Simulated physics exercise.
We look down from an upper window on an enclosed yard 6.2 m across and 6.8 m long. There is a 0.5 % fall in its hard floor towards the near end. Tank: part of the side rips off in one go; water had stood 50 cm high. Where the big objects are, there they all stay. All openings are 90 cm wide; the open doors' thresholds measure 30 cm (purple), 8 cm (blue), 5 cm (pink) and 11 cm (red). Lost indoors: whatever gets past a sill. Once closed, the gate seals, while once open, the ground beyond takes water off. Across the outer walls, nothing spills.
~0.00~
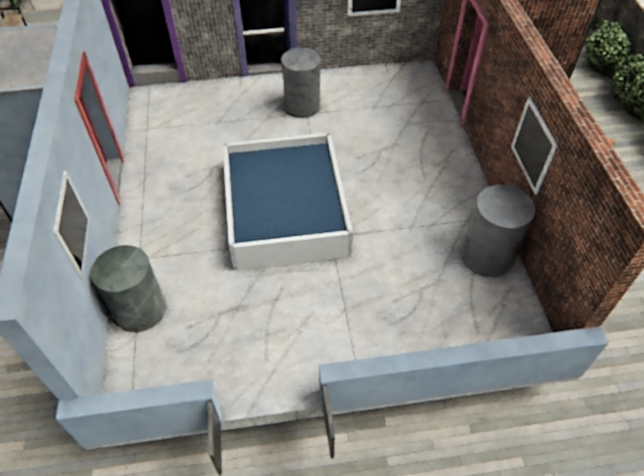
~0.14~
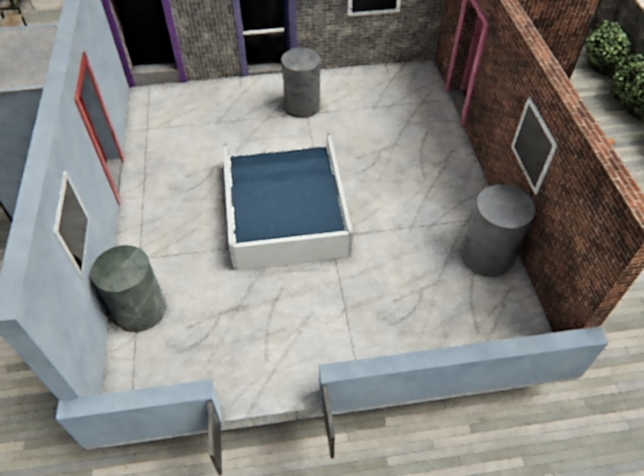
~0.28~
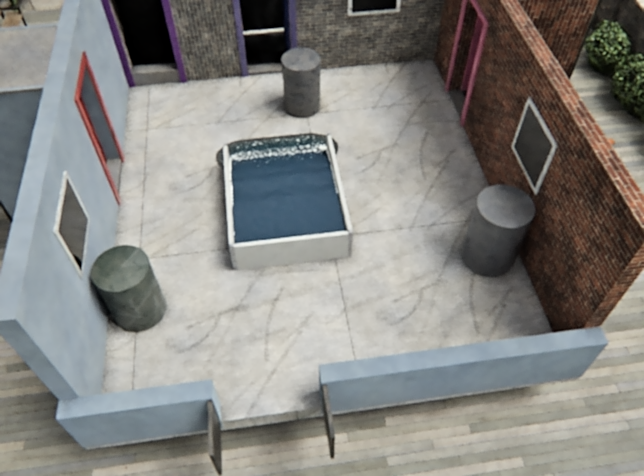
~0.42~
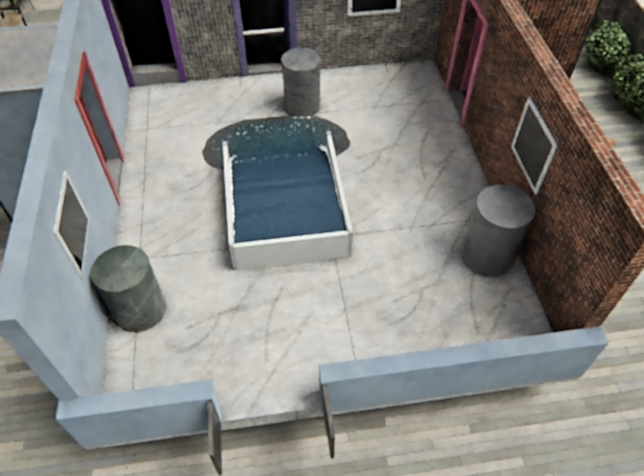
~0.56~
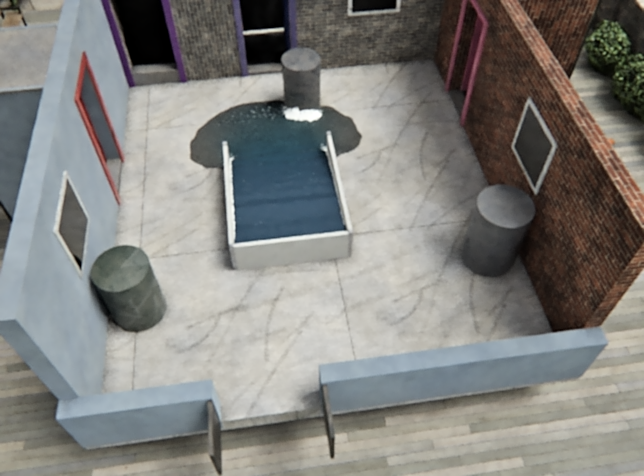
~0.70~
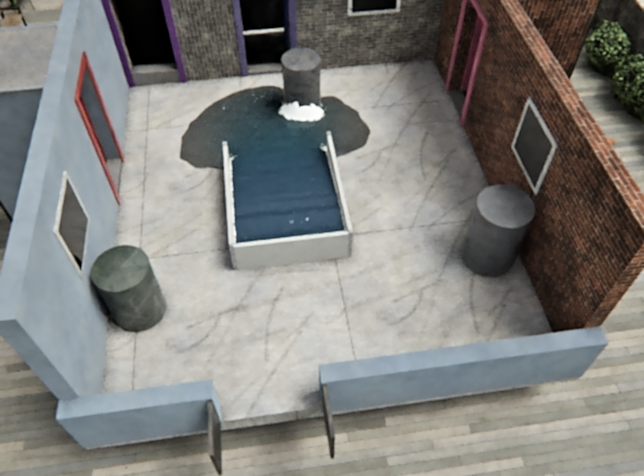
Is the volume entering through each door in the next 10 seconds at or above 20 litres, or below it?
Purple door: Below, blue door: At or above, pink door: At or above, red door: Below.
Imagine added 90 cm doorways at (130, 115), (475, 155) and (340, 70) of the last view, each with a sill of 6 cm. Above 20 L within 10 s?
In sequence the answers are more than that, less than that and less than that.
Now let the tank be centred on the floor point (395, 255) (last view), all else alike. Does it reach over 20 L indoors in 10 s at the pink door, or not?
Well, pink ends up beyond the mark.
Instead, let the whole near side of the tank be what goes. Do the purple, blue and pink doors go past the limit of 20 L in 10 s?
Then it goes purple fine, blue fine, pink fine.
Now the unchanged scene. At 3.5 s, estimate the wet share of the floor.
Wet share: About 40 %.
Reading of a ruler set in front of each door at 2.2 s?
Depths in cm: Purple 14, blue 20, pink 0, red 0.
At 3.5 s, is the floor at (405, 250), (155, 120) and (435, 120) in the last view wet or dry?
Going in order, clear, then covered, then covered.
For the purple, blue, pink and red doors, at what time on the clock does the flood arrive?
Purple 1.6 s, blue 0.8 s, pink 2.4 s, red 3.2 s.
After 1.4 s water covers 20 % of the floor and is deepest (30 cm) near (301, 125); purple door not reached, blue door 14 cm at the sill, 24 L in, pink door not reached, red door not reached.
After 2.2 s water covers 30 % of the floor and is deepest (28 cm) near (129, 92); purple door 14 cm at the sill, 0 L in, blue door 20 cm at the sill, 72 L in, pink door not reached, red door not reached.
After 3.5 s water covers 40 % of the floor and is deepest (26 cm) near (129, 98); purple door 21 cm at the sill, 0 L in, blue door 14 cm at the sill, 130 L in, pink door 11 cm at the sill, 14 L in, red door 6 cm at the sill, 0 L in.
After 6.0 s water covers 65 % of the floor and is deepest (14 cm) near (112, 291); purple door 9 cm at the sill, 1 L in, blue door 7 cm at the sill, 147 L in, pink door 9 cm at the sill, 41 L in, red door 6 cm at the sill, 0 L in.
After 10.0 s water covers 90 % of the floor and is deepest (8 cm) near (112, 291); purple door 3 cm at the sill, 1 L in, blue door 3 cm at the sill, 147 L in, pink door 5 cm at the sill, 55 L in, red door 4 cm at the sill, 0 L in.
